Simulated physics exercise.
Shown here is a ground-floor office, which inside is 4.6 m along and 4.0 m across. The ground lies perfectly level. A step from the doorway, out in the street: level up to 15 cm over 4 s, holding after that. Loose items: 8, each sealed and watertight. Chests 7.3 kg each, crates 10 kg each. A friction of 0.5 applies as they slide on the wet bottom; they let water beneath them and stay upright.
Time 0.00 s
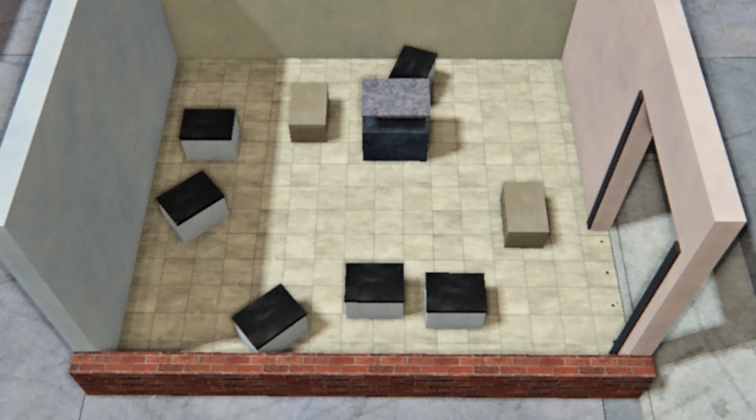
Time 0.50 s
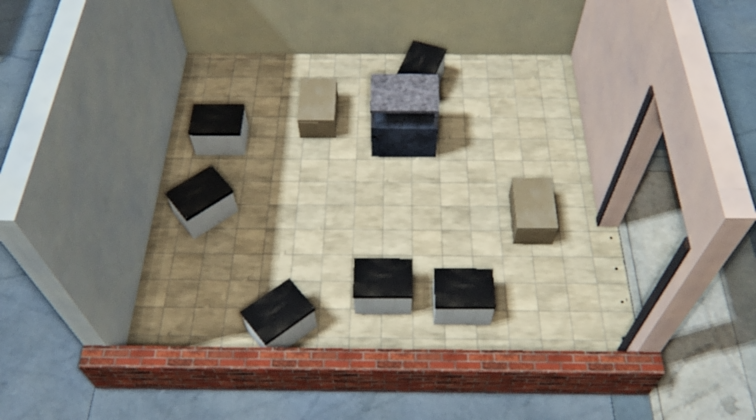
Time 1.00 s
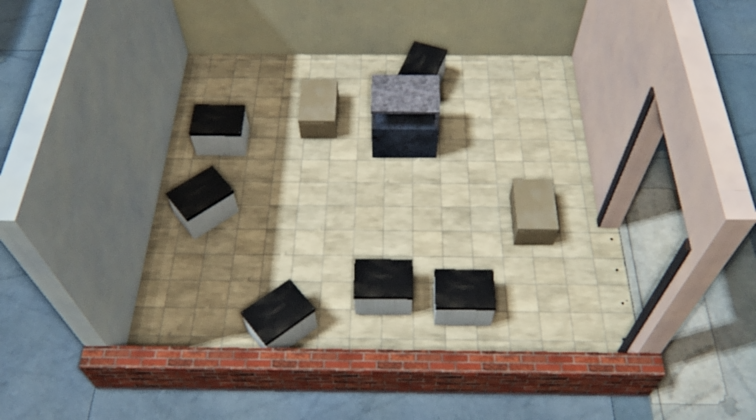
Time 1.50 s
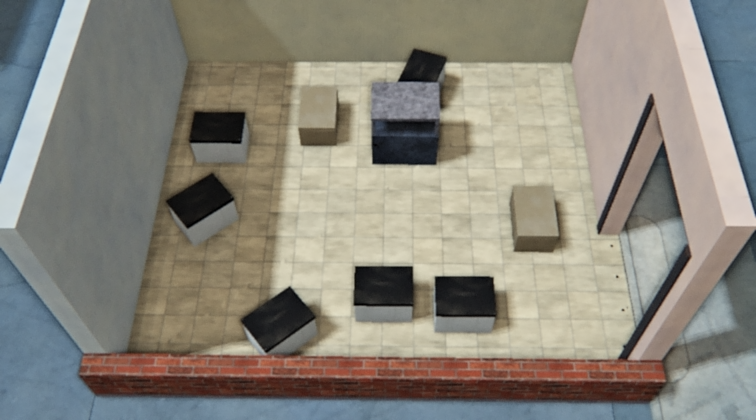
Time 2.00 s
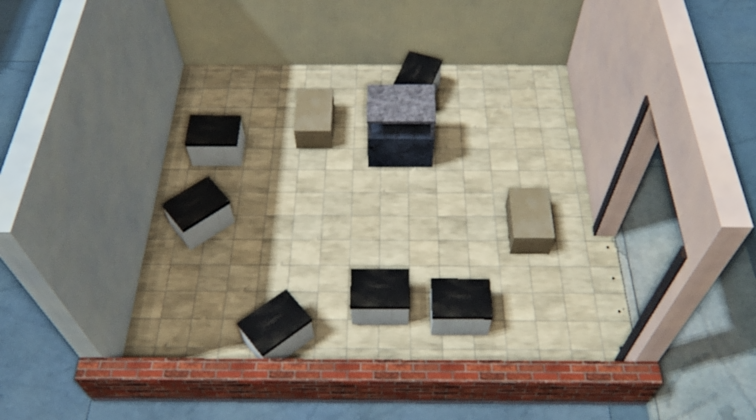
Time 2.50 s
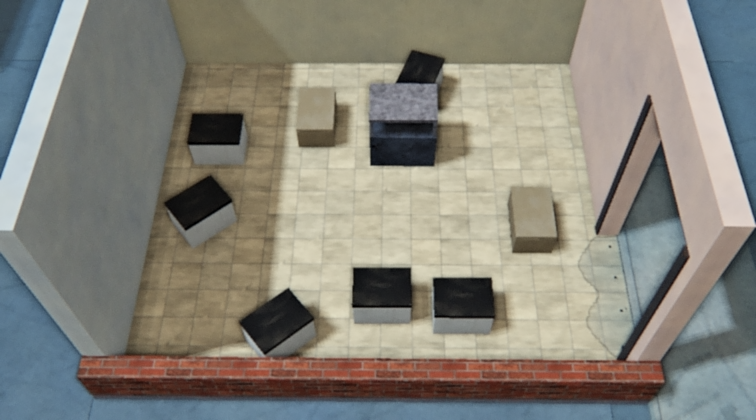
At the start, boxes with black, tan and grey tops stand scattered across the dry tiled floor of an open-topped room, and the view shifts slightly. The boxes stay in place throughout, and finally a small, clear patch of water spreads just inside the doorway on the right.
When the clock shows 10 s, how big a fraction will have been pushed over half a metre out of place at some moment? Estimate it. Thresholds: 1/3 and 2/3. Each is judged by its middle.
Upper band.
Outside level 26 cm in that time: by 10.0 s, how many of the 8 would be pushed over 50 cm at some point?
In that case the number is 7.
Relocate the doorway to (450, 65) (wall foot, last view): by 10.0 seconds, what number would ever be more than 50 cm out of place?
4.
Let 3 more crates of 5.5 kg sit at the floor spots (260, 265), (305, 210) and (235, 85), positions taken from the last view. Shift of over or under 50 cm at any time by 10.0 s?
In the same order as the question: Farther, farther, not as far.
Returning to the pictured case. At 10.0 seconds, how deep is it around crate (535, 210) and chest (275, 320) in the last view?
3 and 9 cm.
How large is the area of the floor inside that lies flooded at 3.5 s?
The covered patch comes to about 1.5 m2.
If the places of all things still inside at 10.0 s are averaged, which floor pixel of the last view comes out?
Somewhere near (279, 168).
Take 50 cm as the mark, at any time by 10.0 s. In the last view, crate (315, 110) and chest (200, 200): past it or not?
Smaller; bigger.
After 3.5 s 0 of 8 are over 50 cm from their spots; 0 afloat.
After 4.5 s 0 of 8 are over 50 cm from their spots; 0 afloat.
After 7.0 s 4 of 8 are over 50 cm from their spots; 2 afloat.
After 10.0 s 6 of 8 are over 50 cm from their spots, and 6 have been at some point; 5 afloat.
